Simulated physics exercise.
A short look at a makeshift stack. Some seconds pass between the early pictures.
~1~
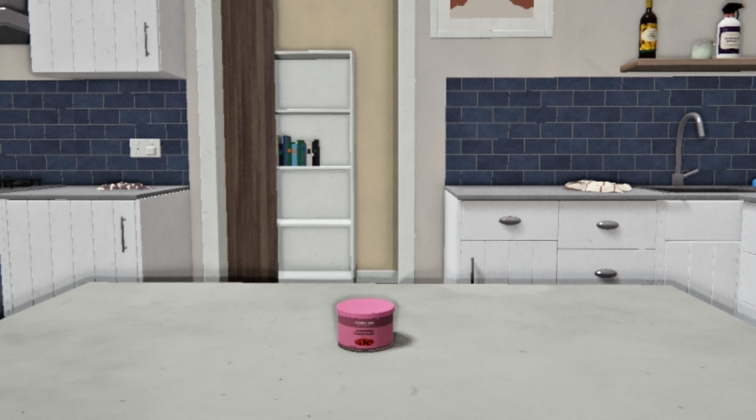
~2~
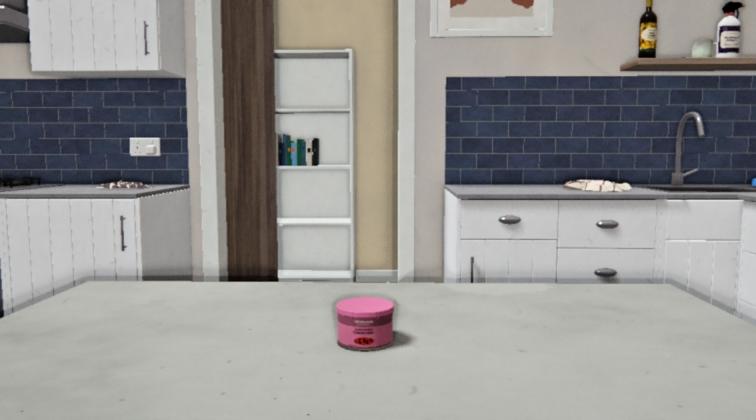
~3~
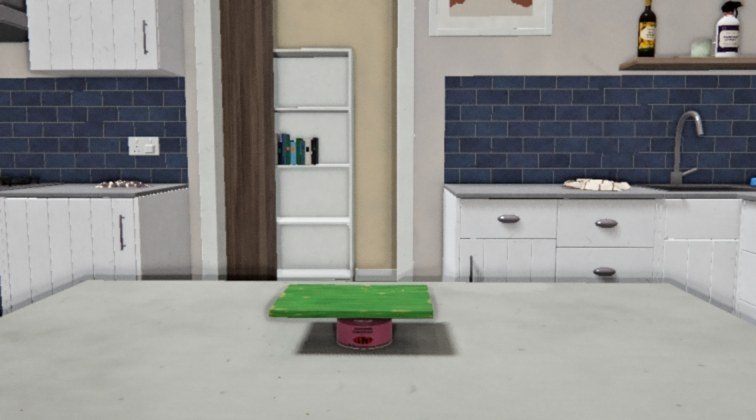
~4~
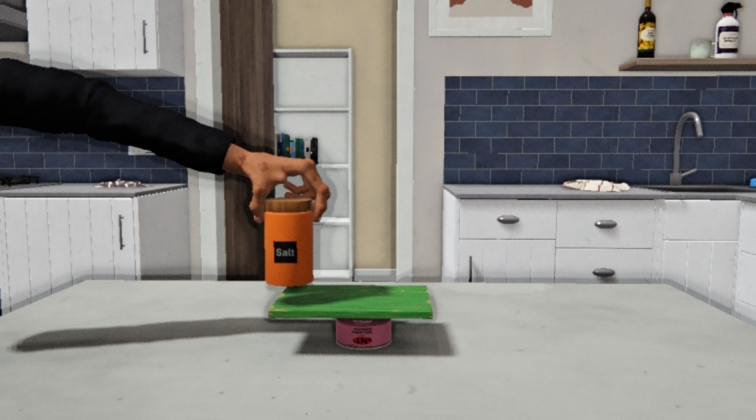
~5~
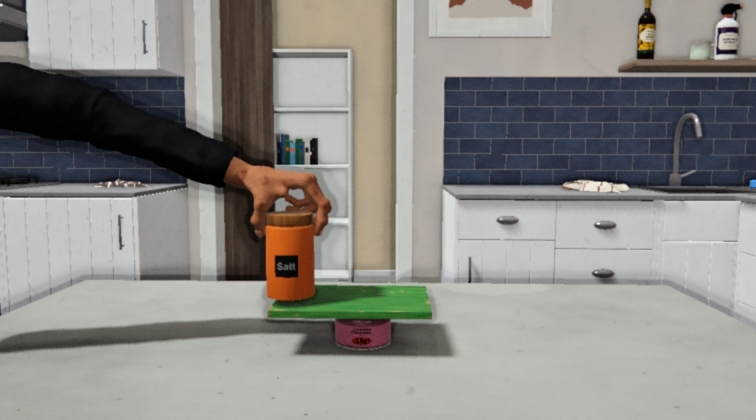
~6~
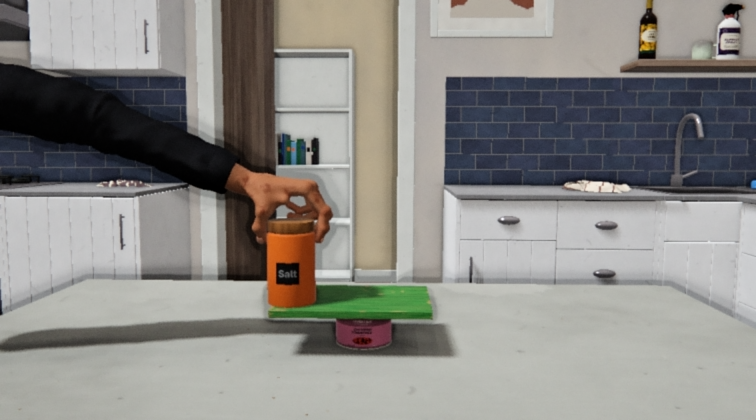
A hand lowers an orange salt jar onto the left end of a green board.
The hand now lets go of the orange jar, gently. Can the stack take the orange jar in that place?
As it turns out, it gives way.
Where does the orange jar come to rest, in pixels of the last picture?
Near (229, 318).
Then, 0.30 s on from there, orange jar now fallen; green board turned 36° from how it was put.
Then, 0.40 s on from there, green board turned 43° from how it was put.
Then, 1.00 s on from there, green board turned 22° from how it was put.
In the end, fallen, orange jar; left askew, green board; pink tub unmoved. At the end, from the last picture's camera, orange jar near (229, 318). The stack loses its balance.
